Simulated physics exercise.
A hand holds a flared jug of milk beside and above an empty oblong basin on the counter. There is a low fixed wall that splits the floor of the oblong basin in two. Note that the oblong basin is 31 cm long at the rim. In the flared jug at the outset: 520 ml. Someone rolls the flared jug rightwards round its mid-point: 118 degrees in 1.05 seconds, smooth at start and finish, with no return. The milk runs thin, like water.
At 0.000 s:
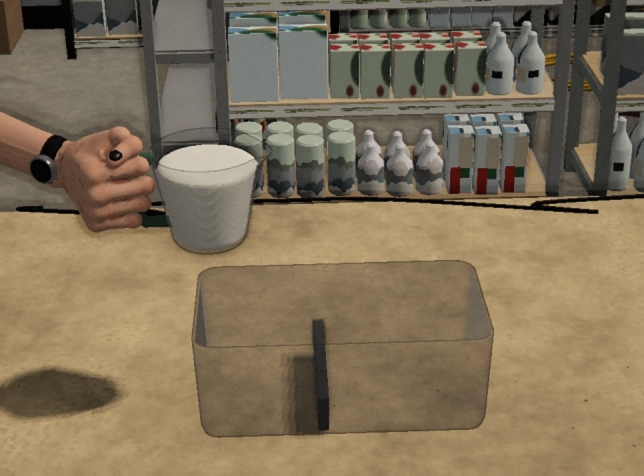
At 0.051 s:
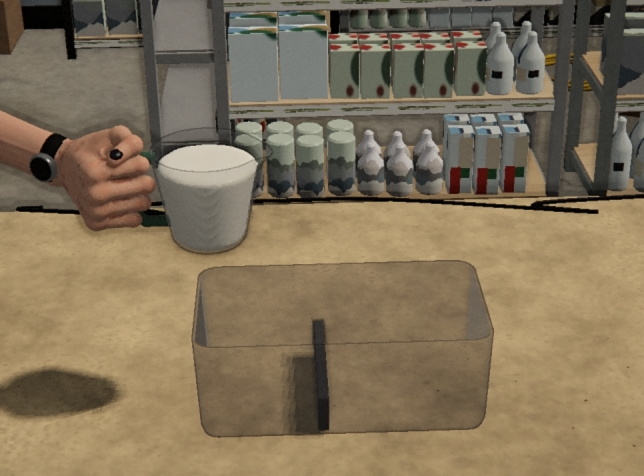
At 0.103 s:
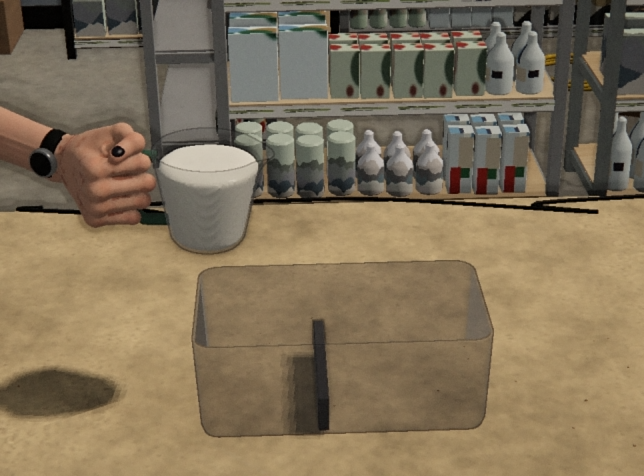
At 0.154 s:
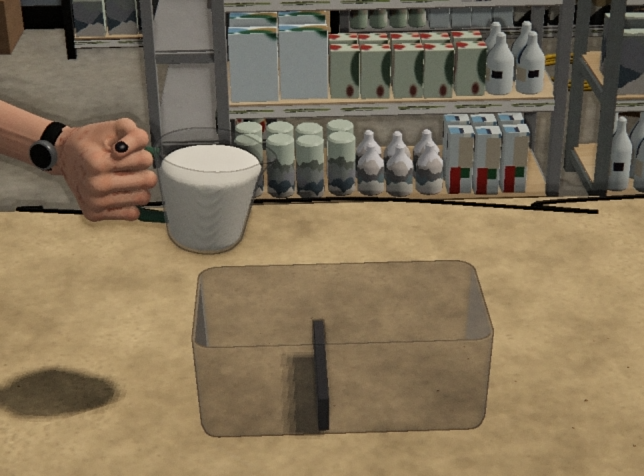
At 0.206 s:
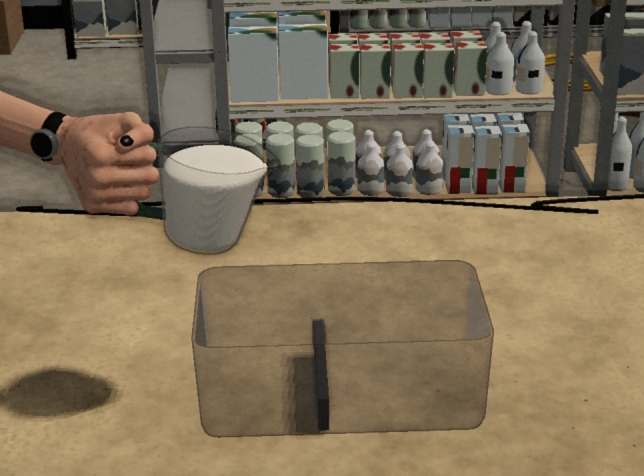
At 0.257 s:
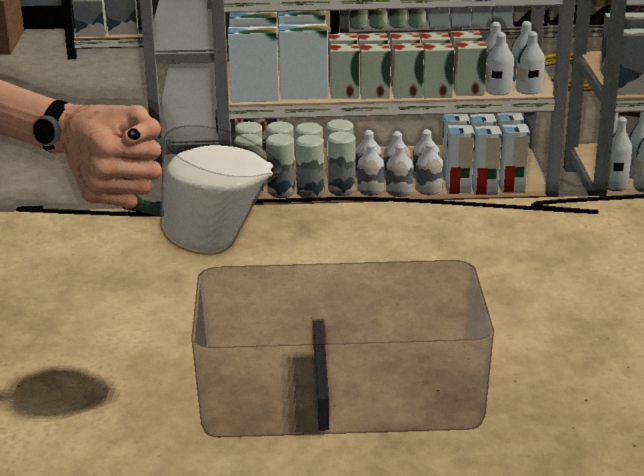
To begin with, a hand in a dark watch holds a flared jug of white milk upright, above and behind an empty, see-through oblong basin on the counter. The jug then slowly leans to the right, the tilt growing steadily, and the milk shifts toward its right rim while the basin stays empty.
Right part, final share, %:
65 %.
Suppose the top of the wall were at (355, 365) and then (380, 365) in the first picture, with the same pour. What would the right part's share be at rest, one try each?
It comes to 25 per cent, and then 10 per cent.
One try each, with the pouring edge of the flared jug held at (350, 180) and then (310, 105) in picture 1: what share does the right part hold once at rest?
Respectively about 95 and 90 percent.
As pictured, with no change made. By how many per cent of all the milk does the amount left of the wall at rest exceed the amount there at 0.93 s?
It comes to some 8 per cent.
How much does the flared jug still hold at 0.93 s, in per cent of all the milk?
3 per cent or so.
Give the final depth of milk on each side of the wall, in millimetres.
Depths: Left near 8 mm, right near 12 mm.
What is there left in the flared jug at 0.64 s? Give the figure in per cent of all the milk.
Close to 56 percent of the liquid remains at that time.
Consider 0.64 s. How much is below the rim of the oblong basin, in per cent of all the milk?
Near 18 in a hundred.
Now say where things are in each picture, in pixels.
It leans 0°; its right rim is at (272, 150); the milk meets the walls at (156, 163) and (258, 160); the oblong basin's rim runs from (196, 308) to (483, 299); the wall's top is at (321, 359), in the first frame.
It leans 1°; its right rim is at (273, 150); the milk meets the walls at (157, 162) and (258, 160), in the second frame.
It leans 3°; its right rim is at (275, 153); the milk meets the walls at (158, 162) and (260, 161), in the third frame.
It leans 6°; its right rim is at (277, 156); the milk meets the walls at (161, 161) and (262, 162), in the fourth frame.
It leans 11°; its right rim is at (280, 162); the milk meets the walls at (164, 163) and (266, 163), in the fifth frame.
It leans 17°; its right rim is at (284, 169); the milk meets the walls at (166, 165) and (273, 164), in the sixth frame.
After 0.64 s the tilt is 80° and 55 per cent is still to pour, 0 is left of the wall and 18 right of it.
After 0.93 s the tilt is 114° and 3 per cent is still to pour, 26 is left of the wall and 65 right of it.
After 1.23 s the tilt is 118° and 0 per cent is still to pour, 34 is left of the wall and 65 right of it.
After 1.55 s the tilt is 118° and 0 per cent is still to pour, 34 is left of the wall and 65 right of it.
In the end 34 per cent lies left of the wall, 65 right of it and 1 outside.
